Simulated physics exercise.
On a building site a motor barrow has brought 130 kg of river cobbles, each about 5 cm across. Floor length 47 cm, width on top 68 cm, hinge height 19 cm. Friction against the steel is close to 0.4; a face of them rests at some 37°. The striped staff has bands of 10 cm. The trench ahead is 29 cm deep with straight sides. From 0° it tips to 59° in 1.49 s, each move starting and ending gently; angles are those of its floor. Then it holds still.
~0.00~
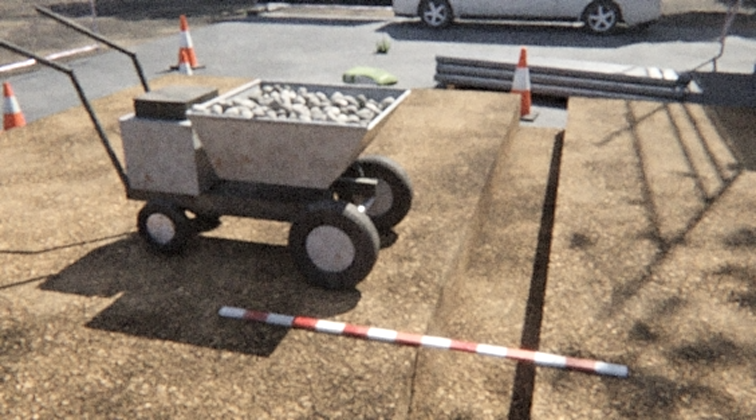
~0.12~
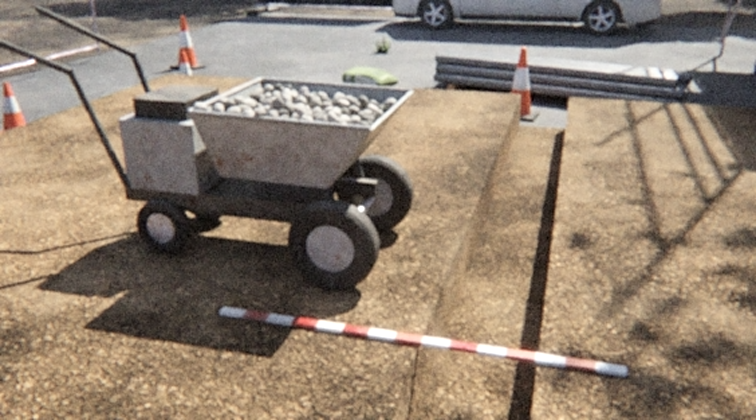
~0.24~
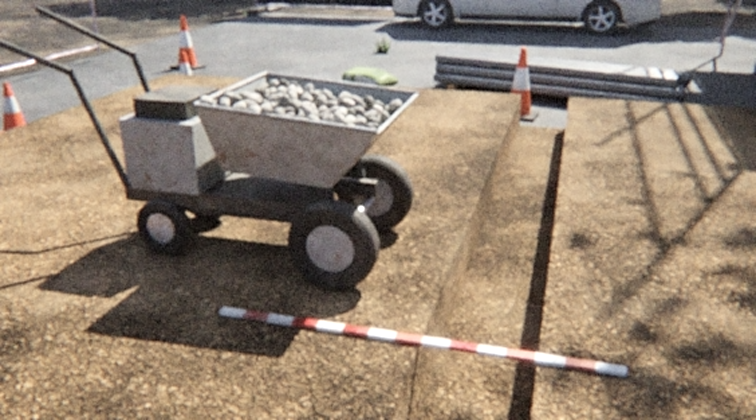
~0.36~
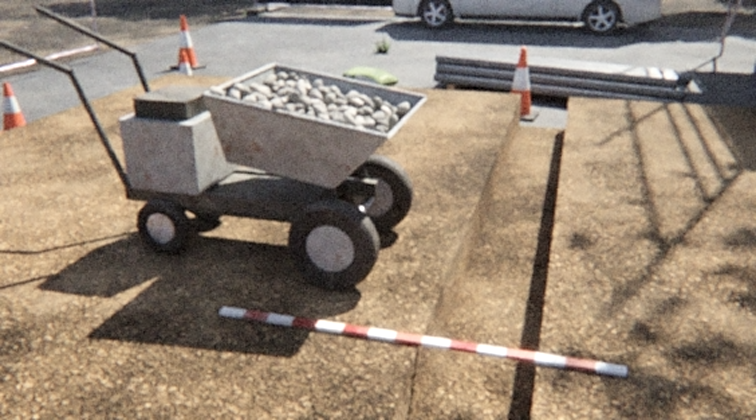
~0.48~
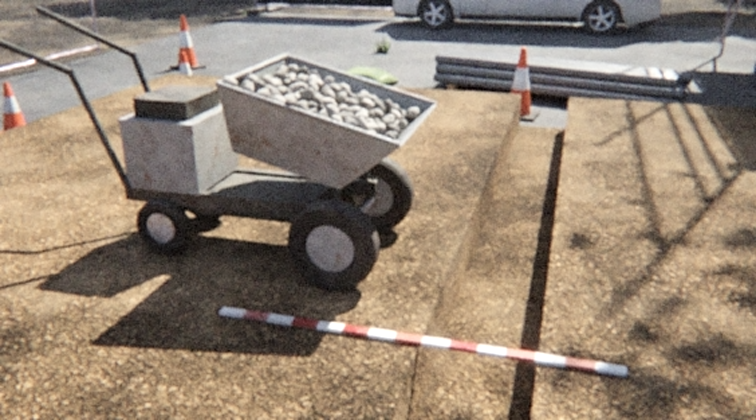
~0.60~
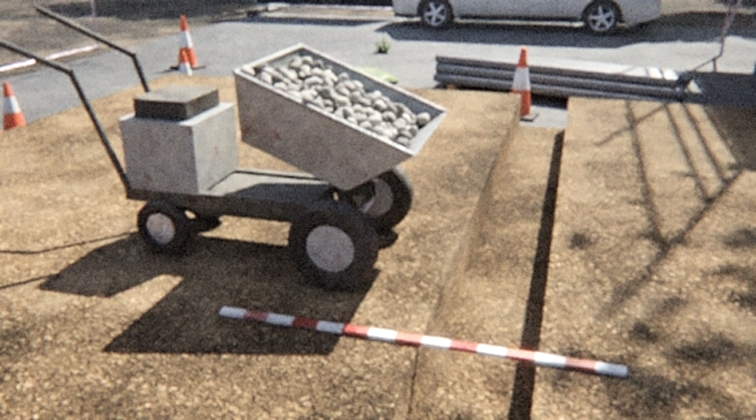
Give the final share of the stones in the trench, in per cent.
Roughly 65 per cent ends in the trench.
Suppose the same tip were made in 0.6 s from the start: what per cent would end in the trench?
It would be near 50 per cent.
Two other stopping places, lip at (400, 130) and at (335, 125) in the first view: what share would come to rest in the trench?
Near 50 per cent from the first place, 65 from the second.
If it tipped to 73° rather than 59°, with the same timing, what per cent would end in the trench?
In that case some 90 per cent.
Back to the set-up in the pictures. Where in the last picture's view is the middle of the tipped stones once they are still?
Their middle is at about (502, 319).
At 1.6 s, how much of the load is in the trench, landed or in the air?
Some 20 per cent.
After 1.1 s the floor is at 50°; 100 % in the skip; the foremost stones are at (450, 178).
After 1.6 s the floor is at 59°; 82 % in the skip, 18 % in the trench; the foremost stones are at (537, 314).
After 1.9 s the floor is at 59°; 61 % in the skip, 37 % in the trench, 2 % past the trench; the foremost stones are at (597, 273).
After 3.9 s the floor is at 59°; 33 % in the skip, 65 % in the trench, 2 % past the trench; the foremost stones are at (648, 288).
